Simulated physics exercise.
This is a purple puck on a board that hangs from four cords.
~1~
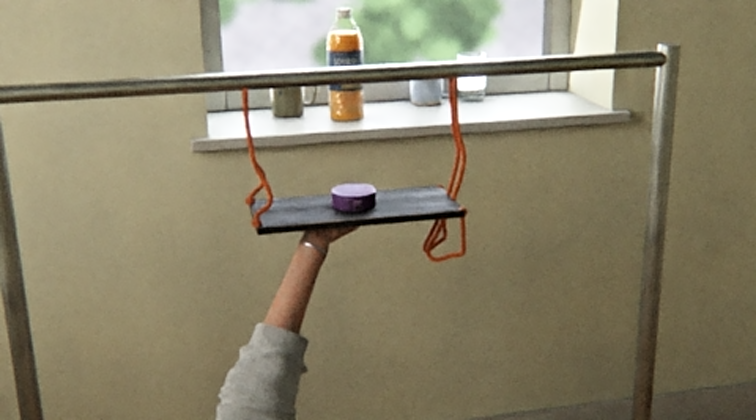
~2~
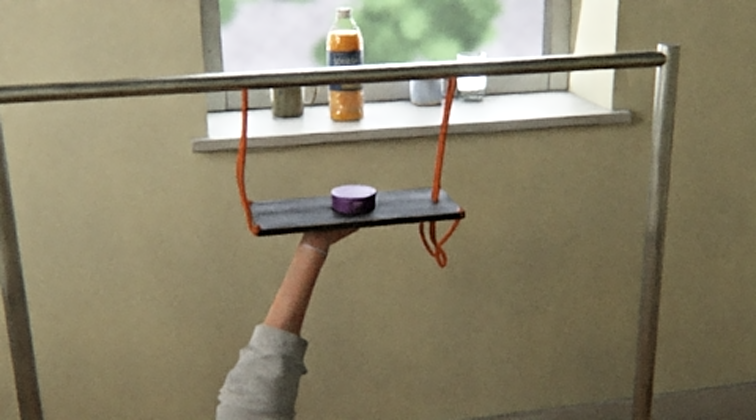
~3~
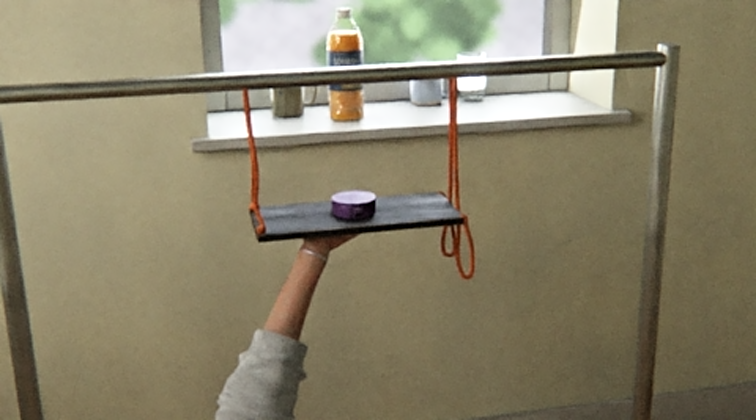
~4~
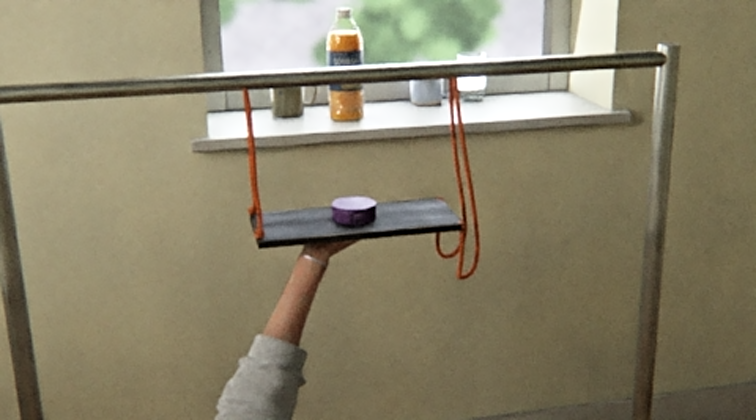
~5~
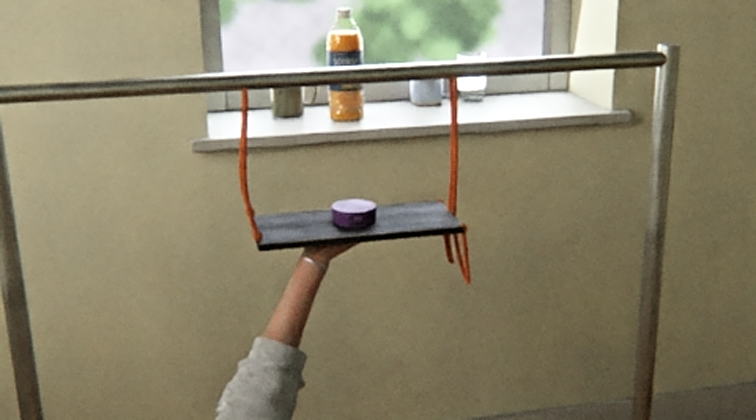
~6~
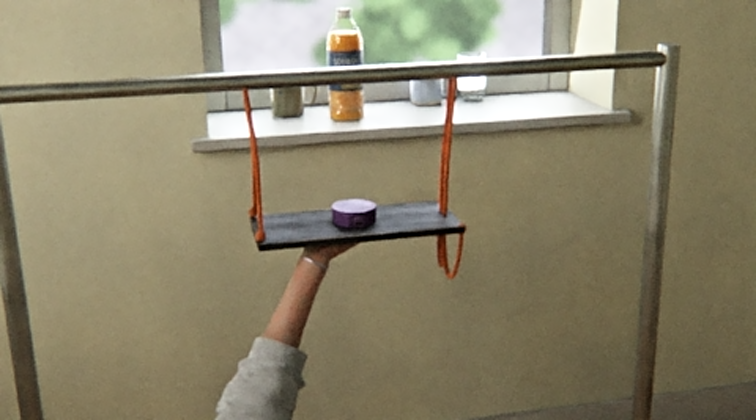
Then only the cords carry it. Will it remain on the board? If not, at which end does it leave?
In the end the purple puck tumbles from the right end.
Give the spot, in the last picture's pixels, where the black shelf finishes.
Close to (334, 289).
Then, 0.60 s later than the last view, board tipped 34° down to the right; puck falling near (492, 359).
Then, 1.22 s later than the last view, board tipped 44° down to the right; puck on the floor.
Finally, board tipped 43° down to the right; puck on the floor. The purple puck is shed rightwards.
